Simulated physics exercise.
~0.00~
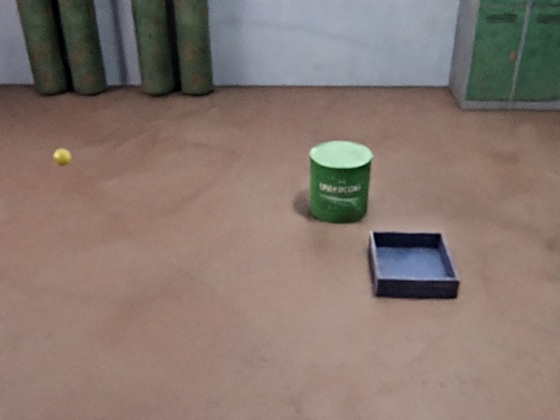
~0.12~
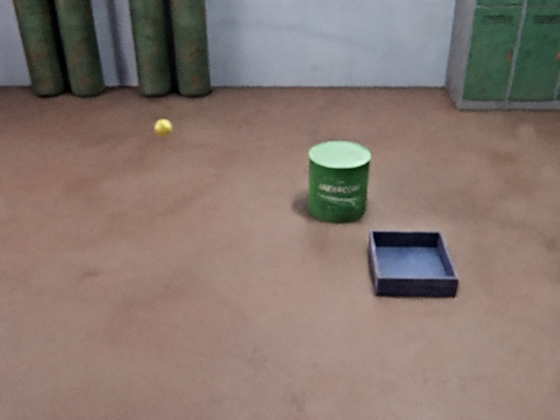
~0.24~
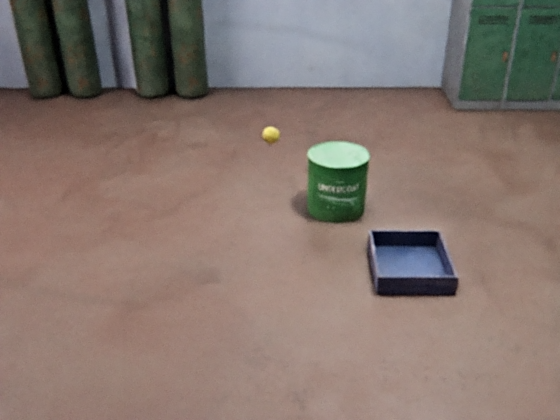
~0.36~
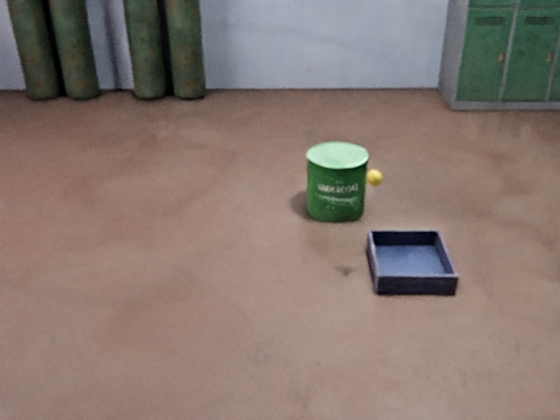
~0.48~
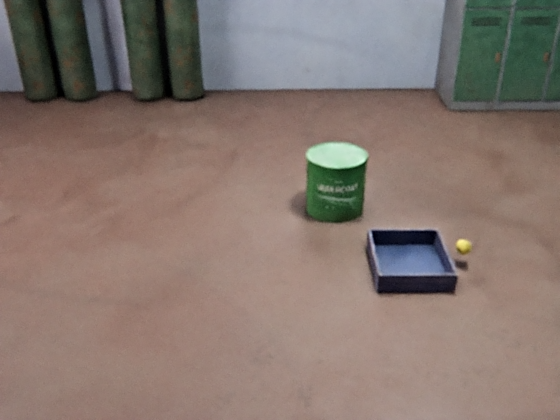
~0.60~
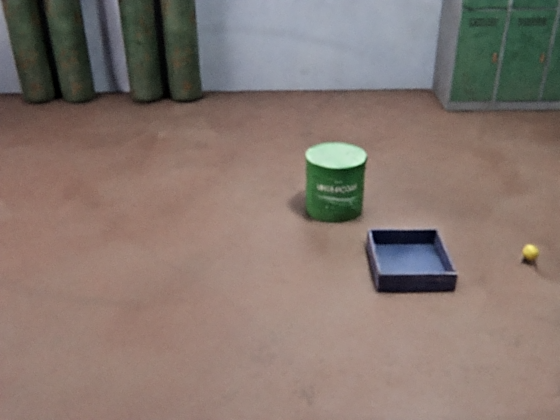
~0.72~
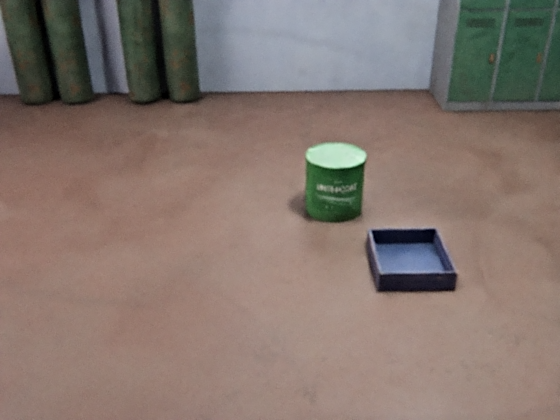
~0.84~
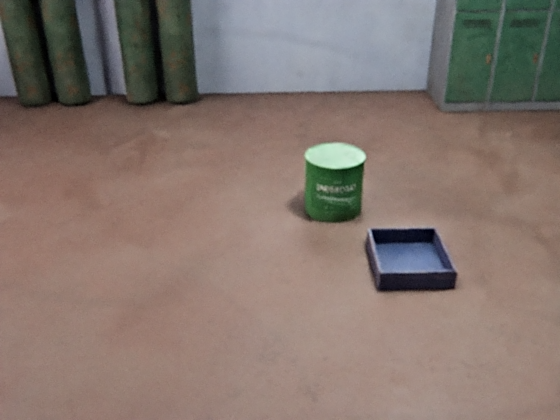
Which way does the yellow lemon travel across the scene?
The yellow lemon moves to the right.
